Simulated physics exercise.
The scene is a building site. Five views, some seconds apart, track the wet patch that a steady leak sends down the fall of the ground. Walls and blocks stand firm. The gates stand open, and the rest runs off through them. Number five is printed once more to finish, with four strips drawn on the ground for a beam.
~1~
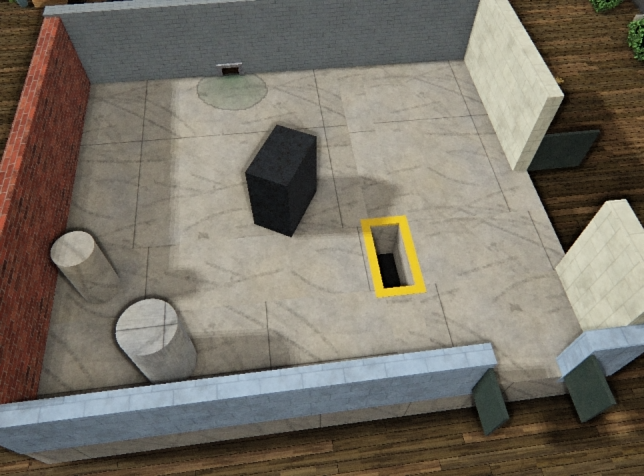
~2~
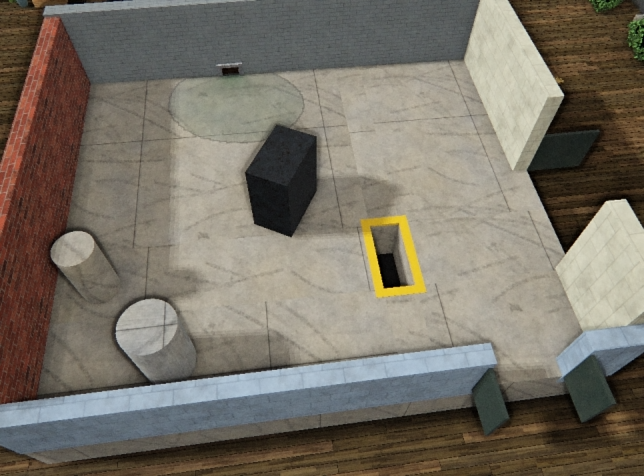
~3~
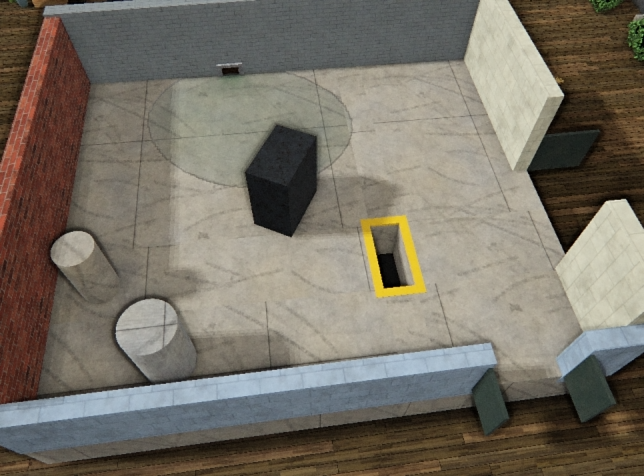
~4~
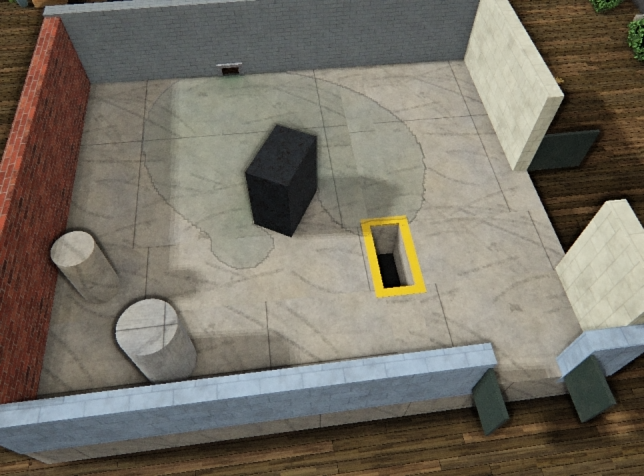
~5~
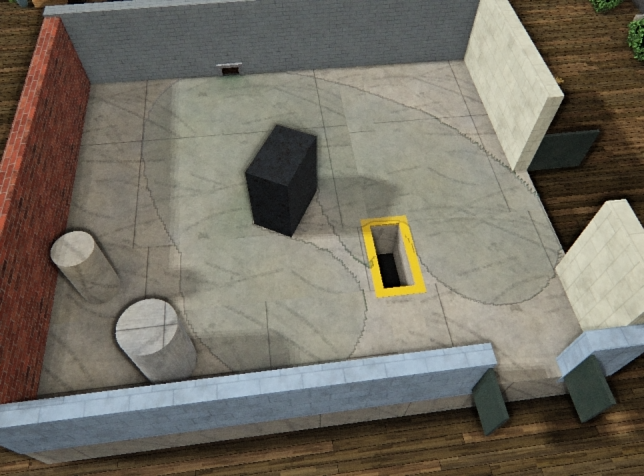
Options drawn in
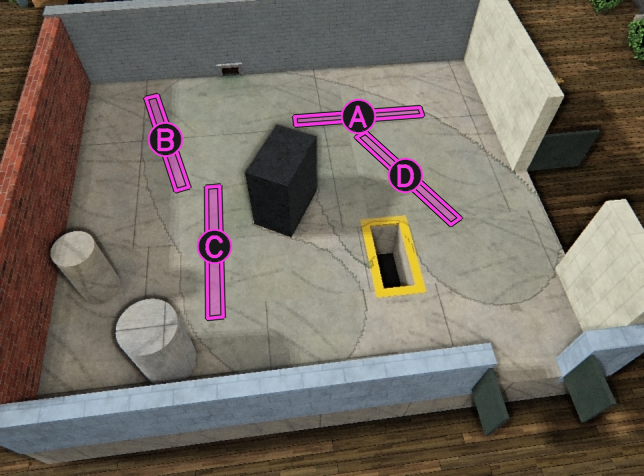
A walled yard with a pale, cracked floor, seen from high above at a slant, fills the view, with a grey wall behind, red brick at left, light blue in front and cream sections at right. A black block stands near the middle, two pale cylinders at lower left, and a yellow-edged pit right of centre. From the back wall's small opening, a thin greenish sheet of water spreads forward around the block and reaches the pit.
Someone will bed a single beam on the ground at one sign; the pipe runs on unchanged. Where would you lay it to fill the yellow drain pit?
D works best here.
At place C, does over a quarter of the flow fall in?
No.
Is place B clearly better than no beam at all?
No, hardly at all.
On the marked copy, A from (295, 120) to (421, 111); B from (151, 96) to (182, 188); C from (215, 317) to (213, 186); D from (361, 134) to (455, 221).
For place A, about 16 % of the stream runs into the yellow drain pit, about 84 % out by the gates.
For place B, about 17 % of the stream runs into the yellow drain pit, about 83 % out by the gates.
For place C, about 17 % of the stream runs into the yellow drain pit, about 83 % out by the gates.
For place D, about 25 % of the stream runs into the yellow drain pit, about 75 % out by the gates.
